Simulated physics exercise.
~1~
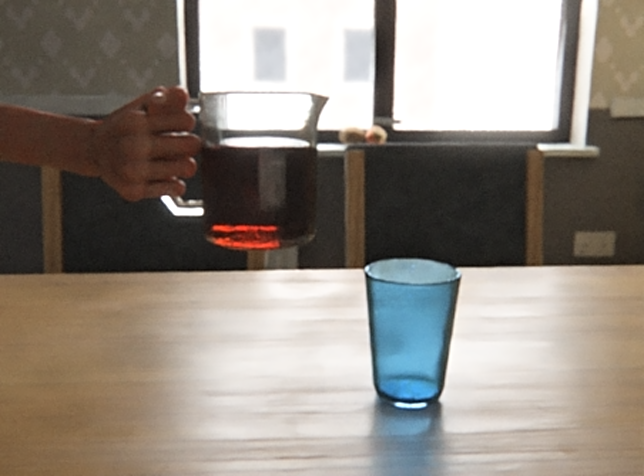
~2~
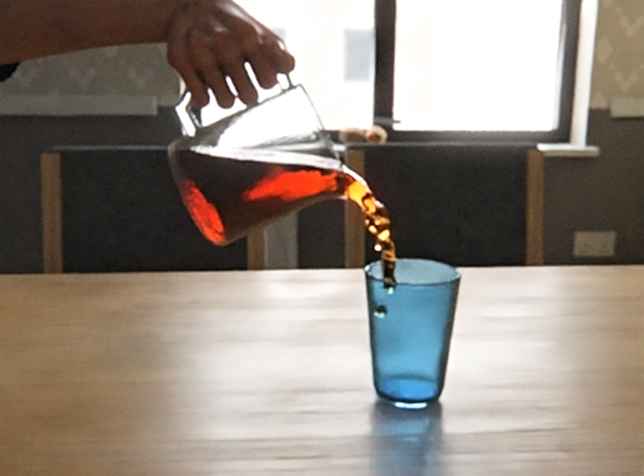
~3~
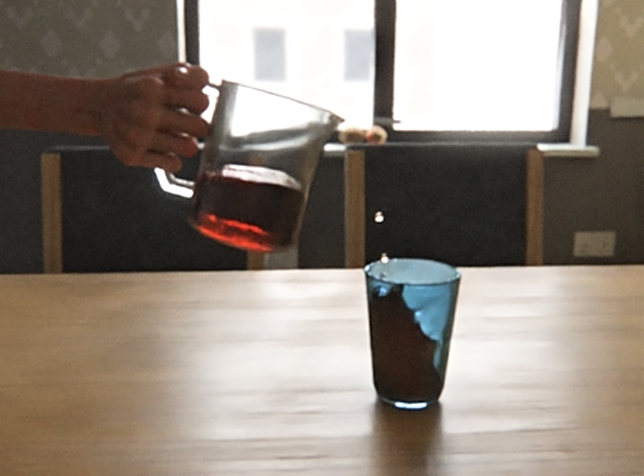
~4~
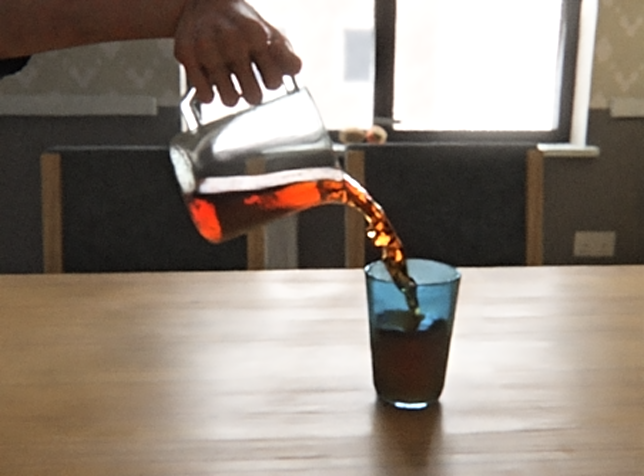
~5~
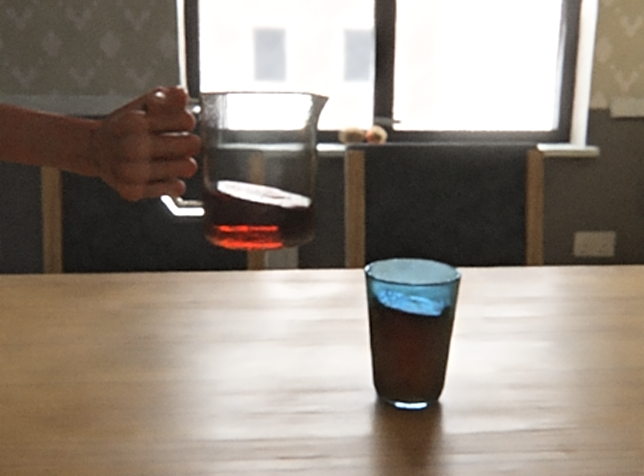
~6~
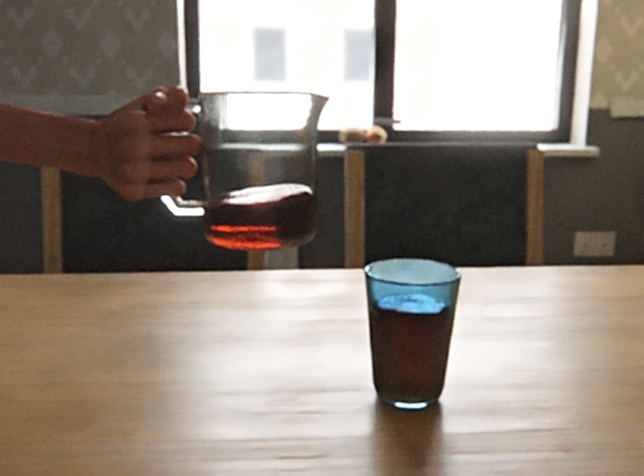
At a wooden table, a hand pours tea from a glass pitcher into a blue tumbler twice, then holds it level.
